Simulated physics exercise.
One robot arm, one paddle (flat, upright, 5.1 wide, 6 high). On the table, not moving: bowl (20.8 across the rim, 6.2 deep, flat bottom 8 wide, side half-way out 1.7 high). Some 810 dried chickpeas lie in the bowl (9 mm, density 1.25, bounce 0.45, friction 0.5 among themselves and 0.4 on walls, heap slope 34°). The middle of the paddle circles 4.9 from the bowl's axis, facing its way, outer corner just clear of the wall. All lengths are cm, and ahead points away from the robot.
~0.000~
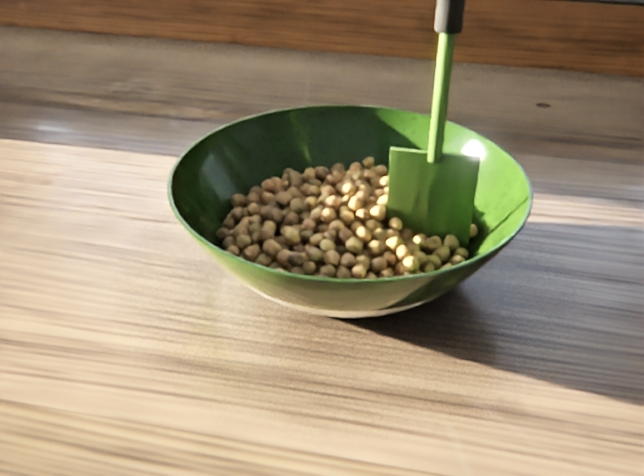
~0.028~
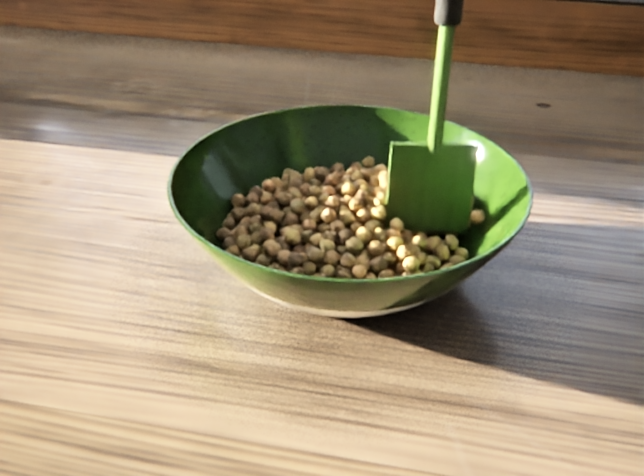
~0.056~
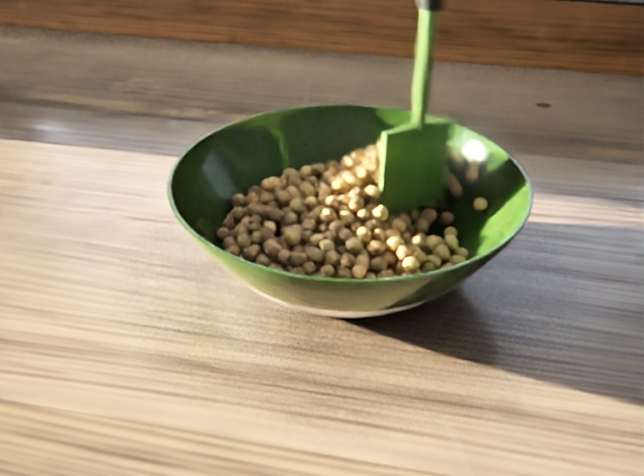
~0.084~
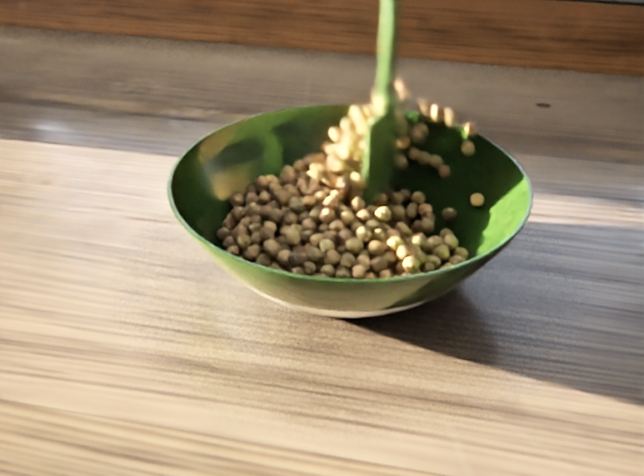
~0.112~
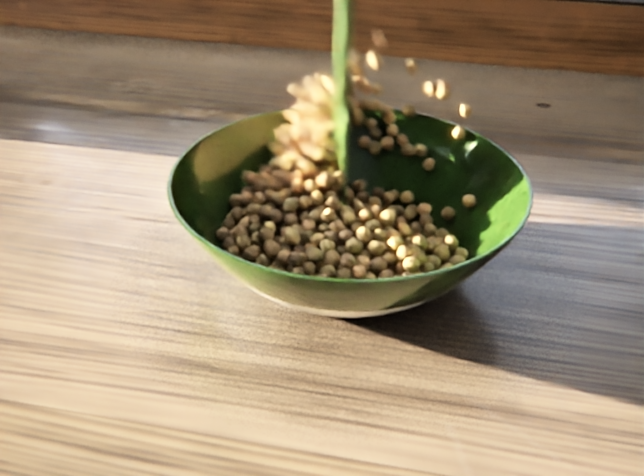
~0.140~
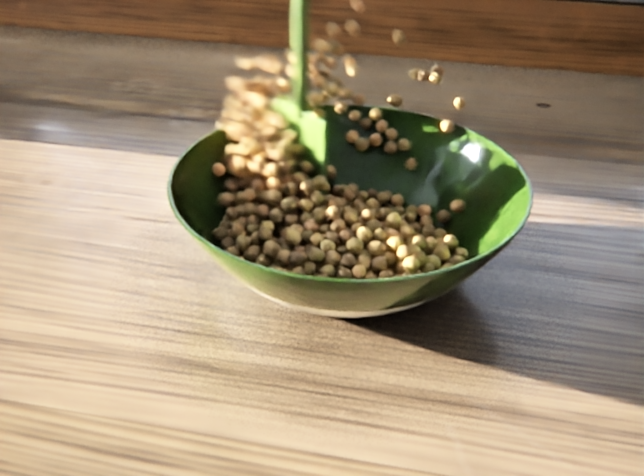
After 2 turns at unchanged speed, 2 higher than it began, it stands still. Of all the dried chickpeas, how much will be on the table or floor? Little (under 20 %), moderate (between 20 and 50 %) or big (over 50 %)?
Answer: Moderate; between 20 and 50 % of the dried chickpeas finish on the table or floor.
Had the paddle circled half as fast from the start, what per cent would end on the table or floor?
In that case some 10 per cent.
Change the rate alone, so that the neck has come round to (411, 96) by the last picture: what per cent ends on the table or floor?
About 5 per cent.
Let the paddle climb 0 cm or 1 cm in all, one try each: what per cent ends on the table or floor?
About 55 and 40 per cent.
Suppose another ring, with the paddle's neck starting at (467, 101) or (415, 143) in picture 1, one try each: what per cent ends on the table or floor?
About 0 and 40 per cent.
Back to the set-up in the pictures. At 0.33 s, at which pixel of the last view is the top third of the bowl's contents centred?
At about (426, 218).
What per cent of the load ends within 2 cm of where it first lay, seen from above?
Roughly 40 per cent.
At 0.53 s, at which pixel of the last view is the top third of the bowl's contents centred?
Near (350, 226).
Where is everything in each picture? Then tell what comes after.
In the first frame, the paddle neck at (438, 128), 0° round; upper third of the load around (347, 214), from x 225 to 470, top at y 160; 806 in the bowl.
In the second frame, the paddle neck at (438, 120), 11° round; upper third of the load around (348, 211), from x 225 to 475, top at y 160.
In the third frame, the paddle neck at (422, 101), 41° round; upper third of the load around (356, 195), from x 225 to 480, top at y 145.
In the fourth frame, the paddle neck at (386, 87), 74° round; upper third of the load around (345, 181), from x 225 to 475, top at y 90.
In the fifth frame, the paddle neck at (343, 82), 106° round; upper third of the load around (320, 170), from x 225 to 470, top at y 40; 795 in the bowl, 11 in flight or on the tool.
In the sixth frame, the paddle neck at (301, 86), 138° round; upper third of the load around (285, 162), from x 220 to 460, top at y 5; 772 in the bowl, 34 in flight or on the tool.
After 0.33 s, 2° round, highest piece 12 above the table; 600 in the bowl, 97 on the table or floor, 109 in flight or on the tool.
After 0.53 s, 225° round, highest piece 7 above the table; 551 in the bowl, 250 on the table or floor, 5 in flight or on the tool.
After 0.82 s, 0° round, highest piece 4 above the table; 550 in the bowl, 256 on the table or floor.
After 1.52 s, 0° round, highest piece 4 above the table; 550 in the bowl, 256 on the table or floor.
In the end, 550 in the bowl, 256 on the table or floor. That is 32 % on the table or floor.
